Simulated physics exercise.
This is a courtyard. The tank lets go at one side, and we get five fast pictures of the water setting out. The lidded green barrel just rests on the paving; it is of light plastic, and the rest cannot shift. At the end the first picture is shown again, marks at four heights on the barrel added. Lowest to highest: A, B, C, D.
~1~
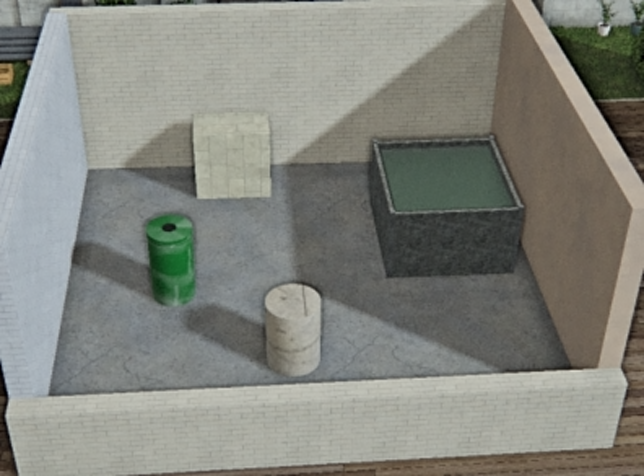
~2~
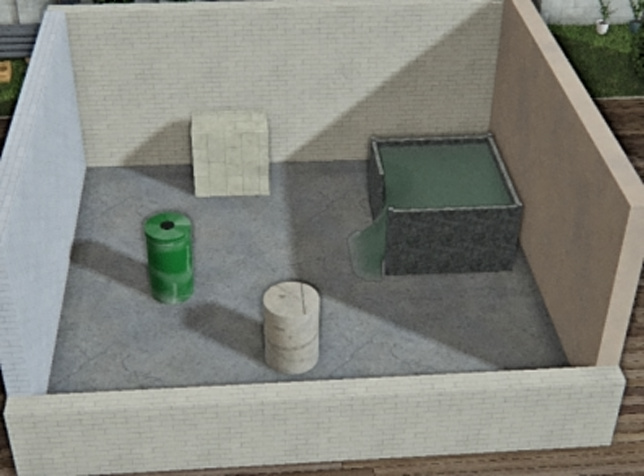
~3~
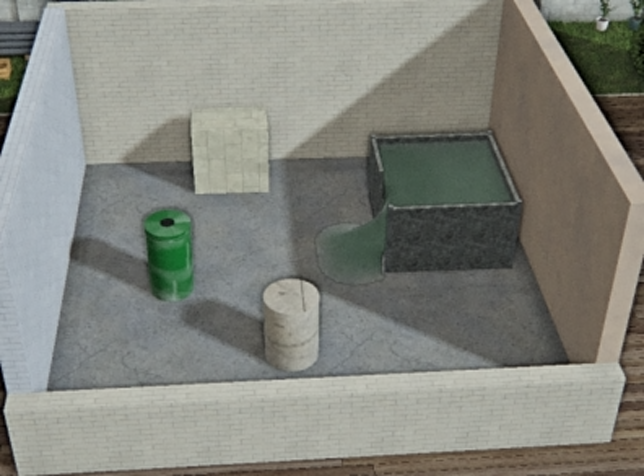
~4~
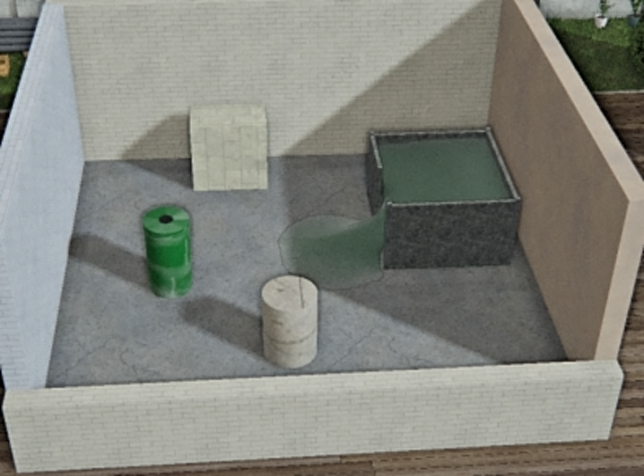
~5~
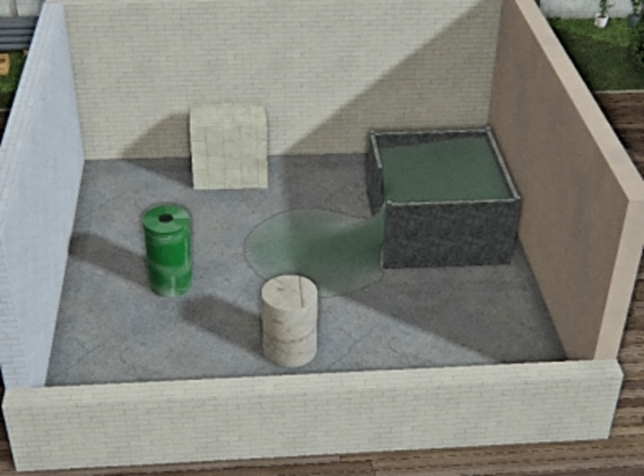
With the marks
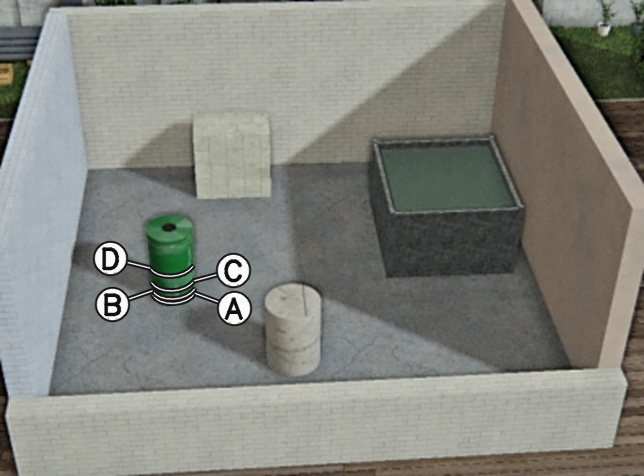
A large dark stone tank full of murky green water stands at the right of a walled courtyard with a grey floor, seen from above. A green barrel stands at the left, a pale block near the back wall and a pale round pillar near the front. Water pours from the tank's left side and spreads leftward across the floor in a widening pool, while the view shifts very slightly.
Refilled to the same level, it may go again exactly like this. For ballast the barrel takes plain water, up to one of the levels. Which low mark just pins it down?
Go for D.
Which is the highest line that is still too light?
Here it is line C.
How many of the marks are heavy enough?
One of them.
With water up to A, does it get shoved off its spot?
Yes.
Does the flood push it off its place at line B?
Yes.
In white, A at (173, 303); B at (173, 299); C at (172, 290); D at (171, 276); from the bottom up A, B, C, D.
With A, it is pushed about 6 times its own width away.
With B, it is pushed about 4 times its own width away.
With C, it is pushed about its own width away.
With D, it does not move.
